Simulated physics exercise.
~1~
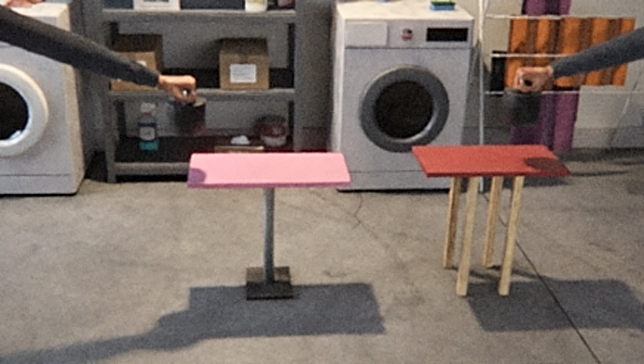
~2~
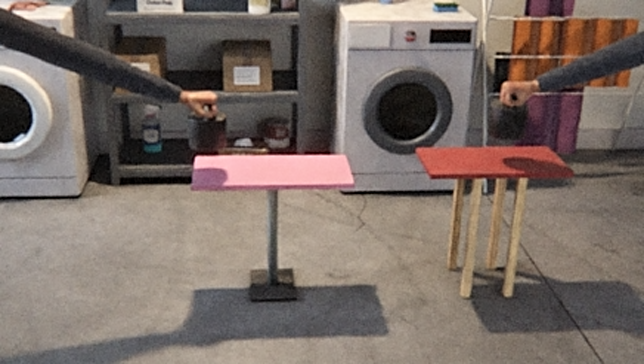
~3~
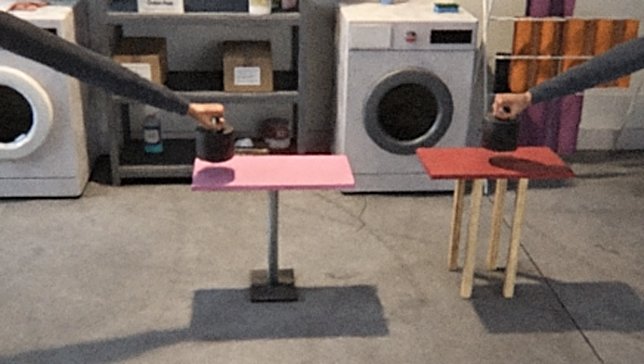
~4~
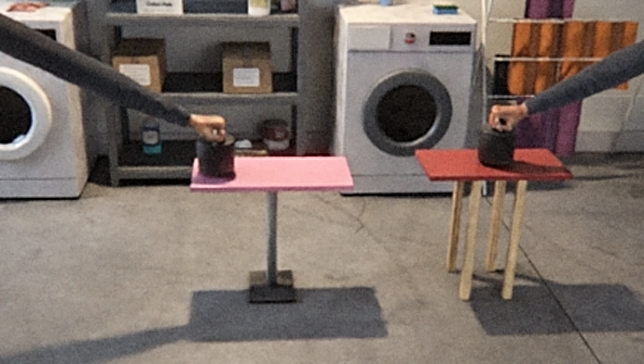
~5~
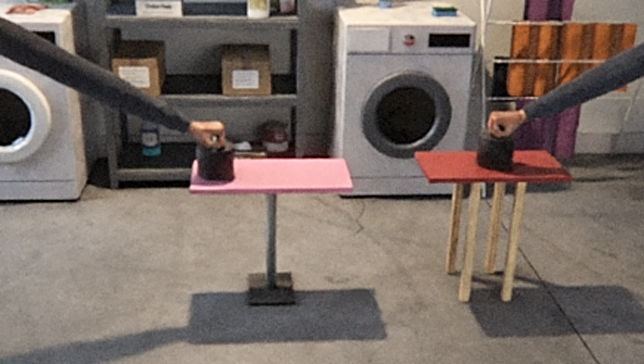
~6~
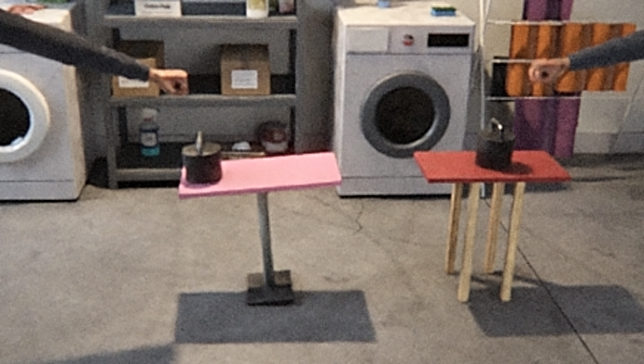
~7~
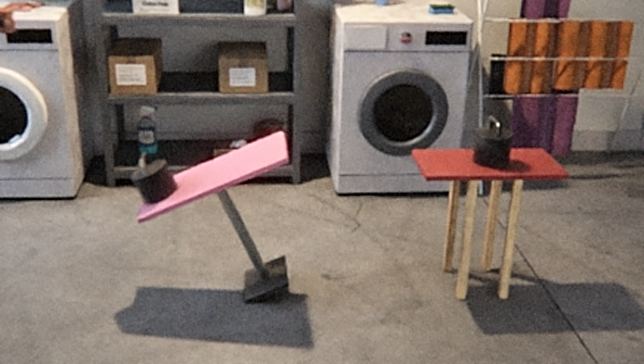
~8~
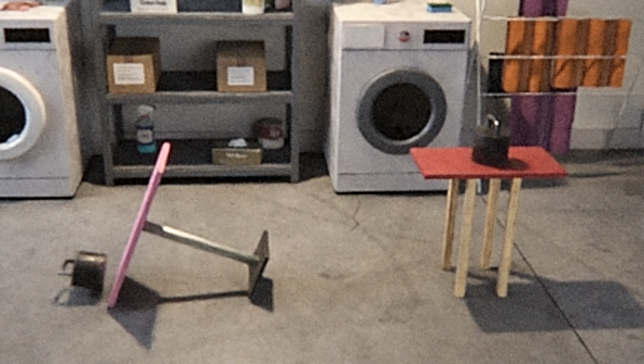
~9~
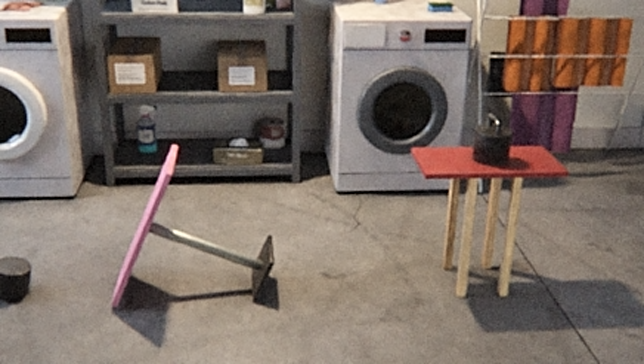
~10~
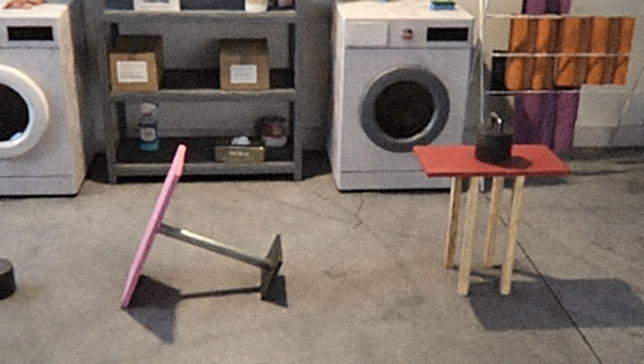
The clip opens on a pink side table with a single central leg and a red plant stand on several wooden legs, while two hands reach in from either side, each holding a dark cylinder. The hands lower the cylinders, one onto the left end of the pink top and one onto the red top. As they let go and draw back, the pink table starts tipping left. It topples over, and its cylinder drops to the floor and rolls away left. Finally, the pink table lies tipped on its edge, while the red stand remains upright with its cylinder on top.
